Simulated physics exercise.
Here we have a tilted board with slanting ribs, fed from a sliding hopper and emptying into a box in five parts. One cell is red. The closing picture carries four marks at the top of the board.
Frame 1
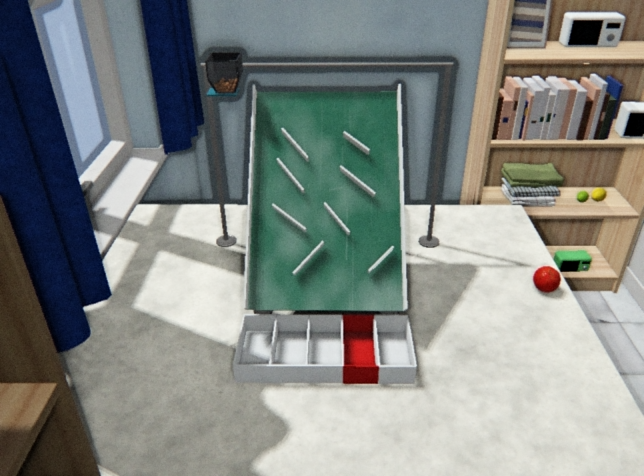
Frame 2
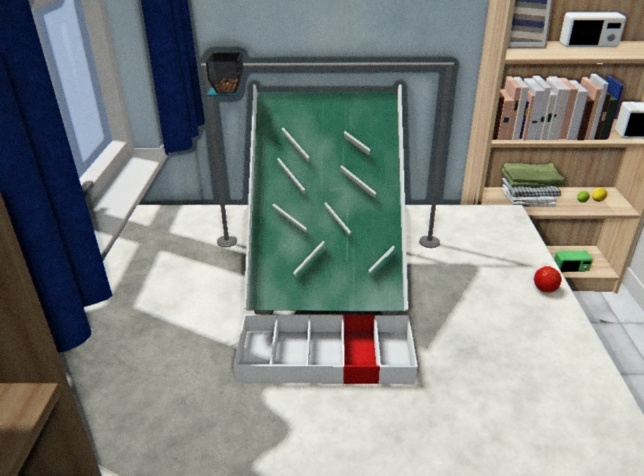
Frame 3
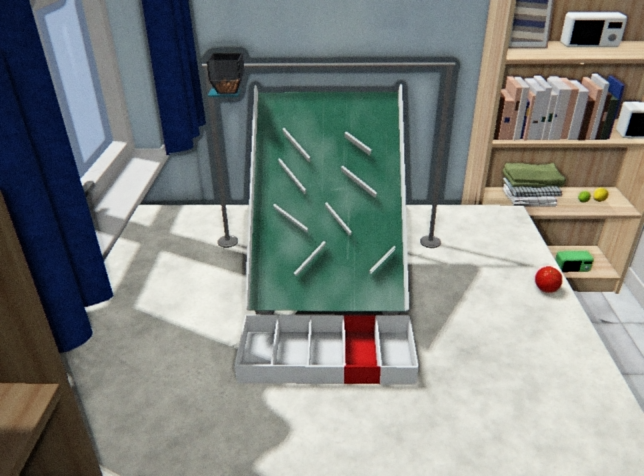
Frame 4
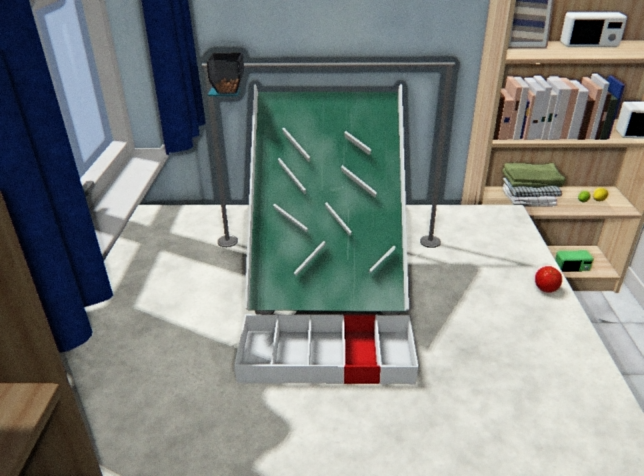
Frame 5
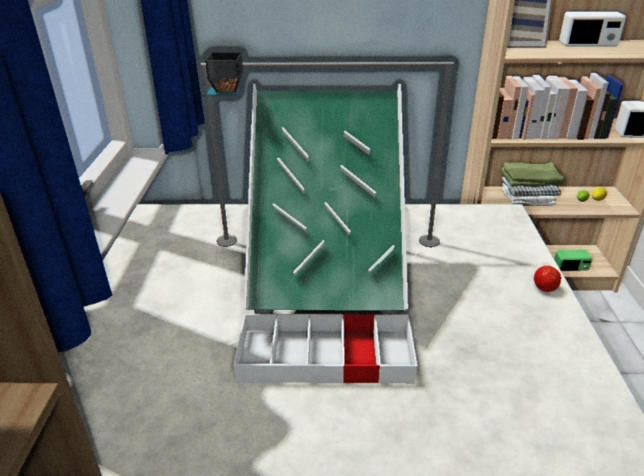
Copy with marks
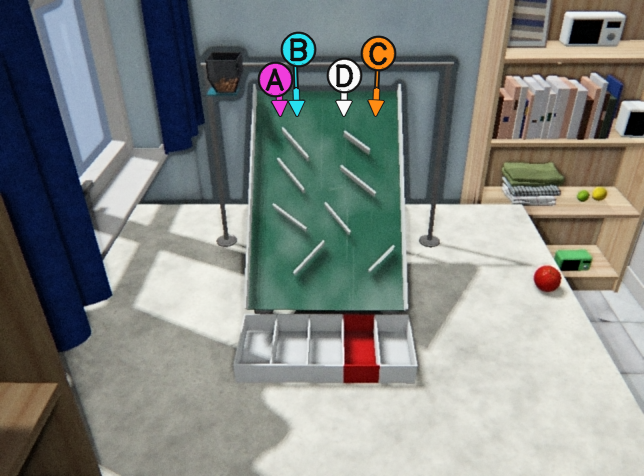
The clip opens on a tilted green board with slanting pale ribs, a small dark hopper at the upper left of its frame, and a five-part box below with one red cell. Nothing noticeably moves through to the end, and the red ball on the right stays put.
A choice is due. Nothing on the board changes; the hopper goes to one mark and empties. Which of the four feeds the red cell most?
B beats the others.
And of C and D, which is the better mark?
D.
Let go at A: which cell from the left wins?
The first.
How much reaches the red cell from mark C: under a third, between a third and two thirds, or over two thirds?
Mark C gives under a third.
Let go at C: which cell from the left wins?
The fifth.
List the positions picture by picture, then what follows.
Hopper at (227, 85), cereal balls, door shut, in the first picture.
Ribs (283, 128) to (308, 157), (345, 132) to (370, 150), (278, 159) to (304, 190), in the second picture.
Ribs (342, 166) to (376, 194), (274, 205) to (307, 229), (326, 203) to (351, 232), in the third picture.
Ribs (295, 273) to (325, 241), (370, 271) to (395, 246), in the fourth picture.
Red cell at (361, 373), number 4 of 5 from the left, in the fifth picture.
On the marked copy, mark A meets the board at (280, 110); mark B meets the board at (296, 110); mark C meets the board at (375, 110); mark D meets the board at (343, 110).
For mark A, about a quarter in the red cell, most in other cells.
For mark B, about half in the red cell, about half in other cells.
For mark C, a small part in the red cell, nearly all in other cells.
For mark D, about a quarter in the red cell, most in other cells.
